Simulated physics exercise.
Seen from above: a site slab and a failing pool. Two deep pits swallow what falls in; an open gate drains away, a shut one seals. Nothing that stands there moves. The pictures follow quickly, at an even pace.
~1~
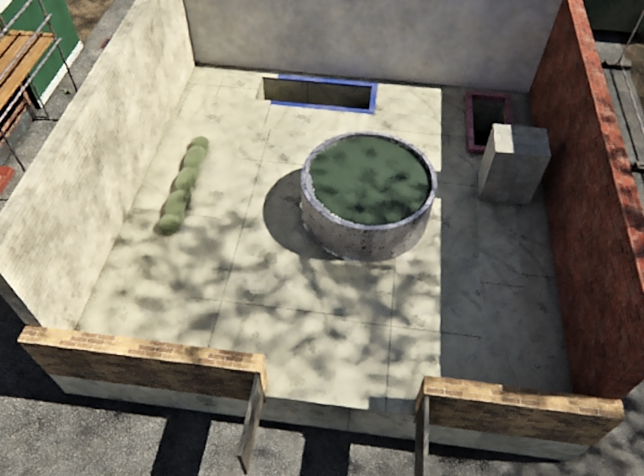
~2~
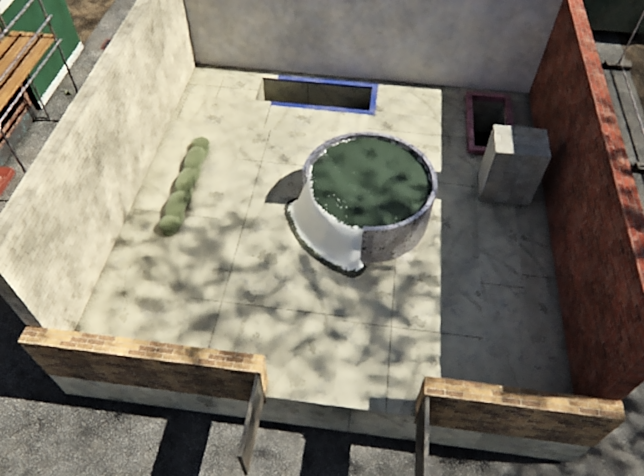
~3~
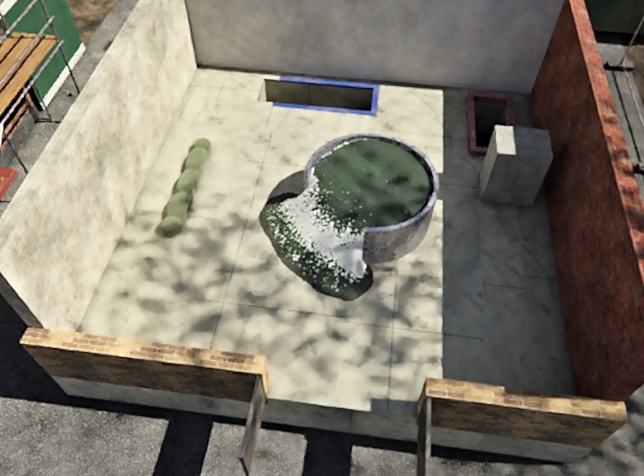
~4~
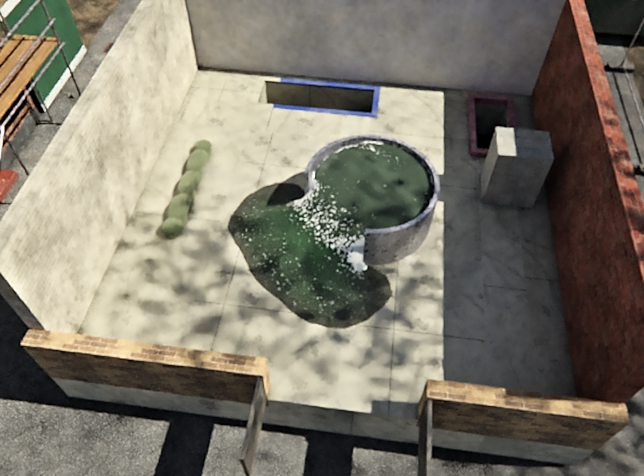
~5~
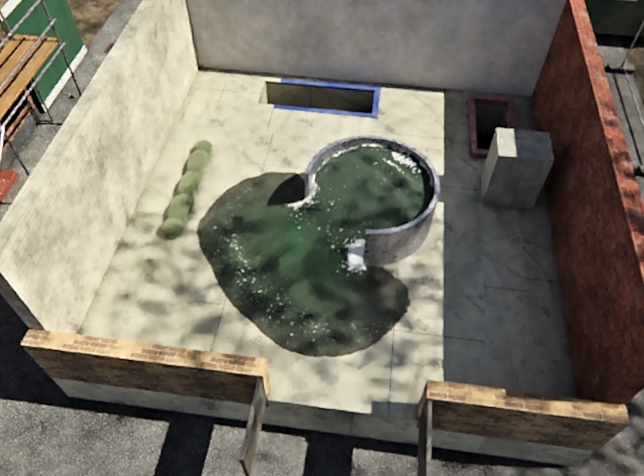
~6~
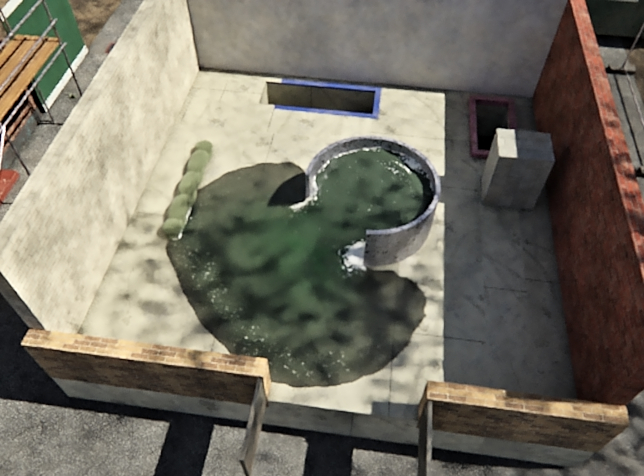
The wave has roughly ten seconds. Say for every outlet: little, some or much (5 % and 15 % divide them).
The gate takes above 15 %; the pink pit takes not even 5 %; the blue pit takes above 15 %.
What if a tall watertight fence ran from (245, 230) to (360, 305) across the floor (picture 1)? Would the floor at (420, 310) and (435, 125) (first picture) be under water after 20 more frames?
As listed: Awash, clear.
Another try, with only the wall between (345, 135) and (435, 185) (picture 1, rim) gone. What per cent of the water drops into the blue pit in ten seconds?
Per cent: Blue 35.
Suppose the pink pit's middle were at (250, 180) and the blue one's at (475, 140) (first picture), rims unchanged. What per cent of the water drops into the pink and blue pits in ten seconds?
Roughly, in per cent: Pink 4, blue 2.
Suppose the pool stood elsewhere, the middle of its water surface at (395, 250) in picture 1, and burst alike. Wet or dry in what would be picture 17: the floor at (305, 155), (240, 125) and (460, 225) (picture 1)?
One after the other: Clear, free of water, clear.
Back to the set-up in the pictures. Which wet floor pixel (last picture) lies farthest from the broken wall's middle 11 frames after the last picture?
Close to (69, 355).
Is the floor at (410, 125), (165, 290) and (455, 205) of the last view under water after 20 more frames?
One after the other: Dry, flooded, not flooded.
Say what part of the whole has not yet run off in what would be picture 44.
Some 78 per cent.
A moment on, water covers 30 % of the floor; the gate 2 %, the pink pit 0 %, the blue pit 0 %.
Next, water covers 35 % of the floor; the gate 6 %, the pink pit 0 %, the blue pit 0 %.
Then, water covers 40 % of the floor; the gate 10 %, the pink pit 0 %, the blue pit 0 %.
Later, water covers 65 % of the floor; the gate 17 %, the pink pit 0 %, the blue pit 6 %.
In the end, water covers 75 % of the floor; the gate 24 %, the pink pit 0 %, the blue pit 22 %.
